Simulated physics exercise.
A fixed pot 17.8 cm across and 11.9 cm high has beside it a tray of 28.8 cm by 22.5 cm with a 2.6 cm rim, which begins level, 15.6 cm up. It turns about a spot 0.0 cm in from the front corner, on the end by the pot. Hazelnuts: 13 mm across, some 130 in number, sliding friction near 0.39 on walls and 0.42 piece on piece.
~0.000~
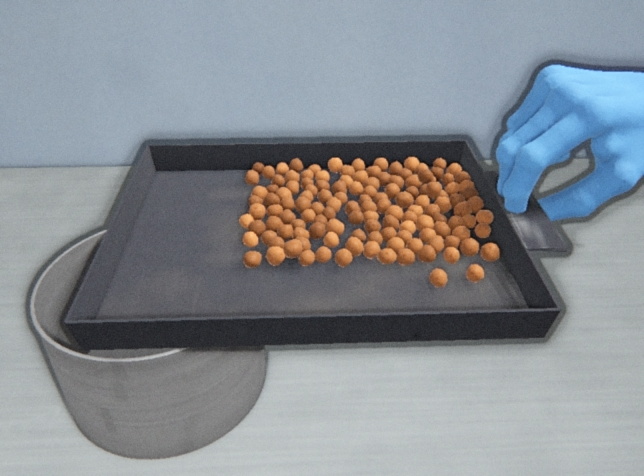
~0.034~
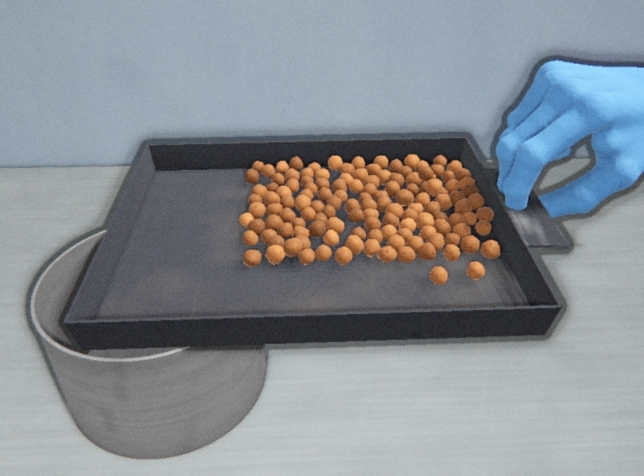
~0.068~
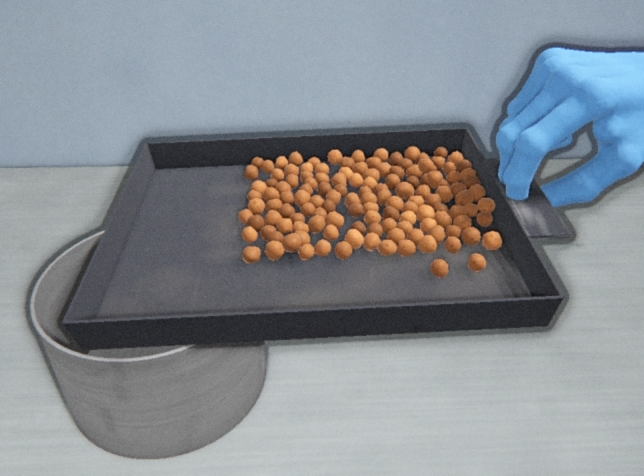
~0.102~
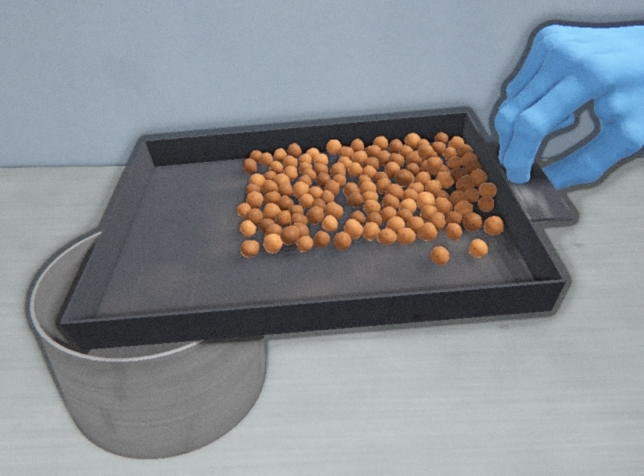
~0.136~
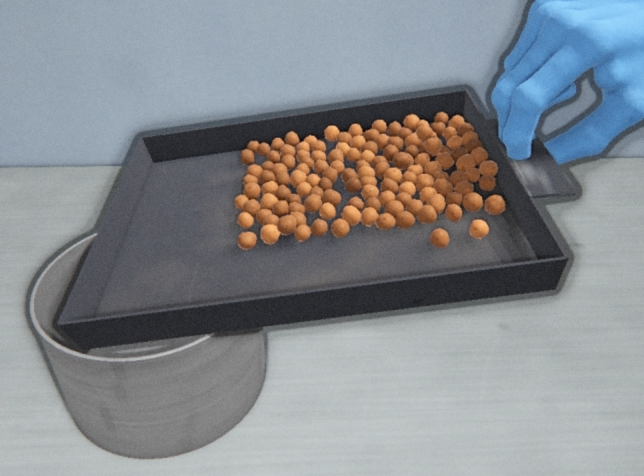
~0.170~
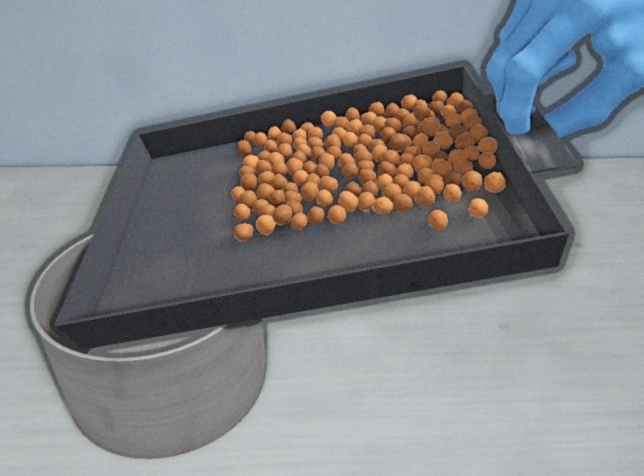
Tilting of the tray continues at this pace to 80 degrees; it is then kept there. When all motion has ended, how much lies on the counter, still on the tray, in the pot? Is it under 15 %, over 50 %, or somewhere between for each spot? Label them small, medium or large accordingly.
Counter - large, tray - medium, pot - small.
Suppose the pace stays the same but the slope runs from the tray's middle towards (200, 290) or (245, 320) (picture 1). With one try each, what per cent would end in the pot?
I'd put it at about 0 per cent for the first tilt and about 0 per cent for the second.
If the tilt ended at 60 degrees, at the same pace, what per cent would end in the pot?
I'd say close to 0 percent.
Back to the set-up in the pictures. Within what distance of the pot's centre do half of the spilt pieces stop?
I'd say around 26 centimetres.
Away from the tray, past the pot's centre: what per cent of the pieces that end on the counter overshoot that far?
It comes to near 100 percent.
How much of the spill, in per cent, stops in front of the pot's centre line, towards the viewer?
I'd put it at around 90 per cent.
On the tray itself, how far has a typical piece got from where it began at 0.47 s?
7 cm.
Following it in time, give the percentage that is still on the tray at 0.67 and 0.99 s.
In order, 95 and 50.
After 0.47 s, tilt 46 degrees; the tray holds 100 %, the pot 0 %.
Then, at 0.67 s, tilt 68 degrees; the tray holds 95 %, the pot 0 %.
After 0.99 s, tilt 80 degrees; the tray holds 50 %, the pot 0 %.
At rest (2.2 s), counter 60 %, tray 40 %, pot 5 %.
